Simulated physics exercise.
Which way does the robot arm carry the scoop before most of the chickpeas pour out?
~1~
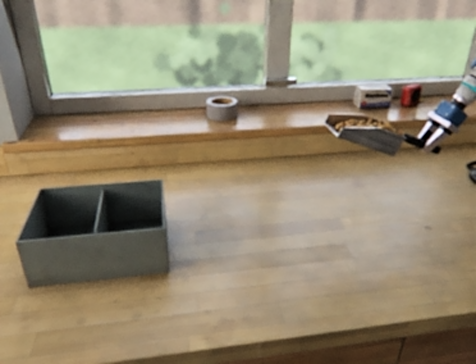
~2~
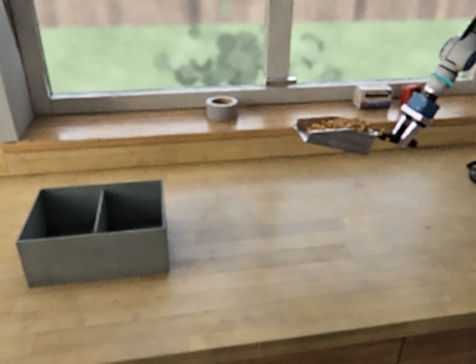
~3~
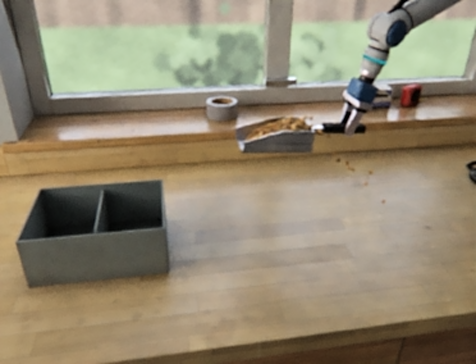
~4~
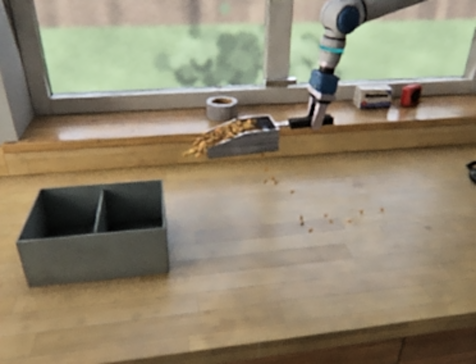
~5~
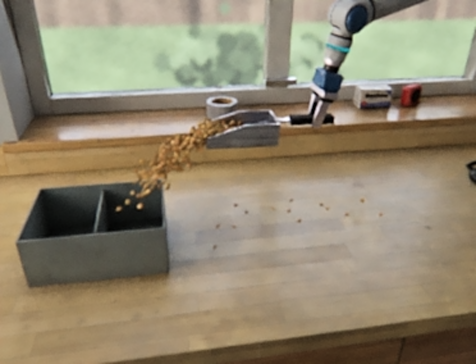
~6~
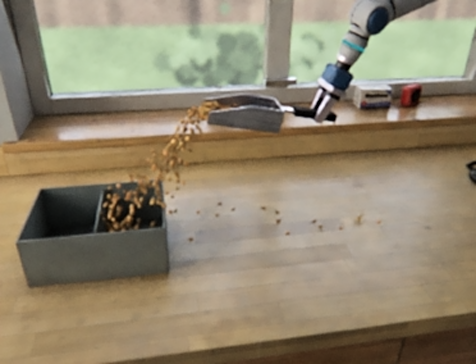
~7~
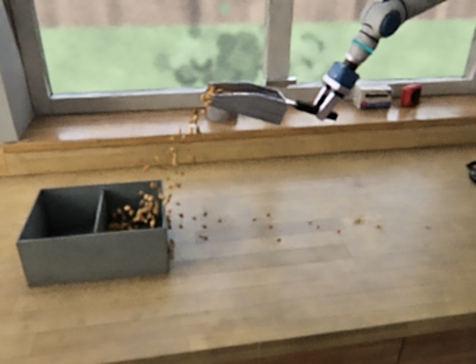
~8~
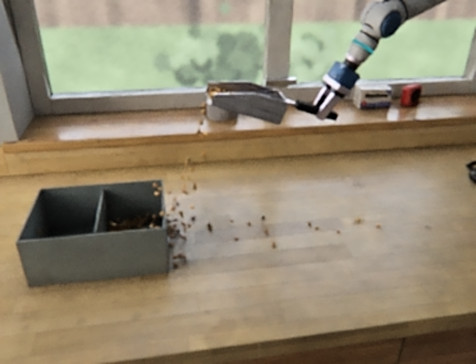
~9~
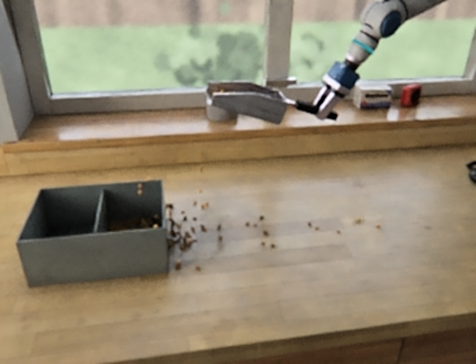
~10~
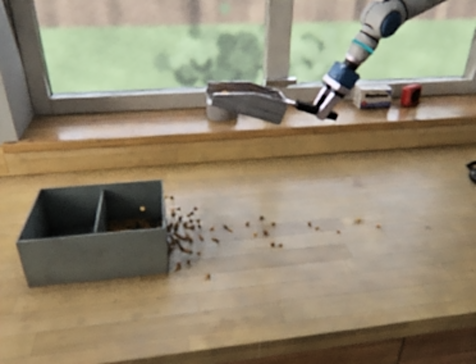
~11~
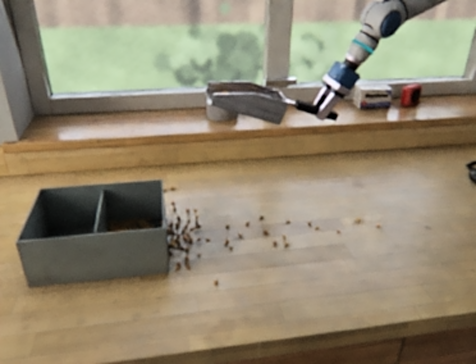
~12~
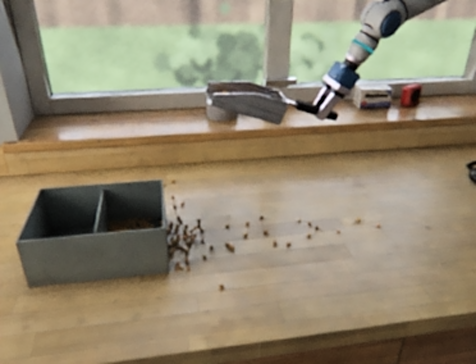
The arm carries the scoop to the left, along the window side of the counter towards the grey bin.
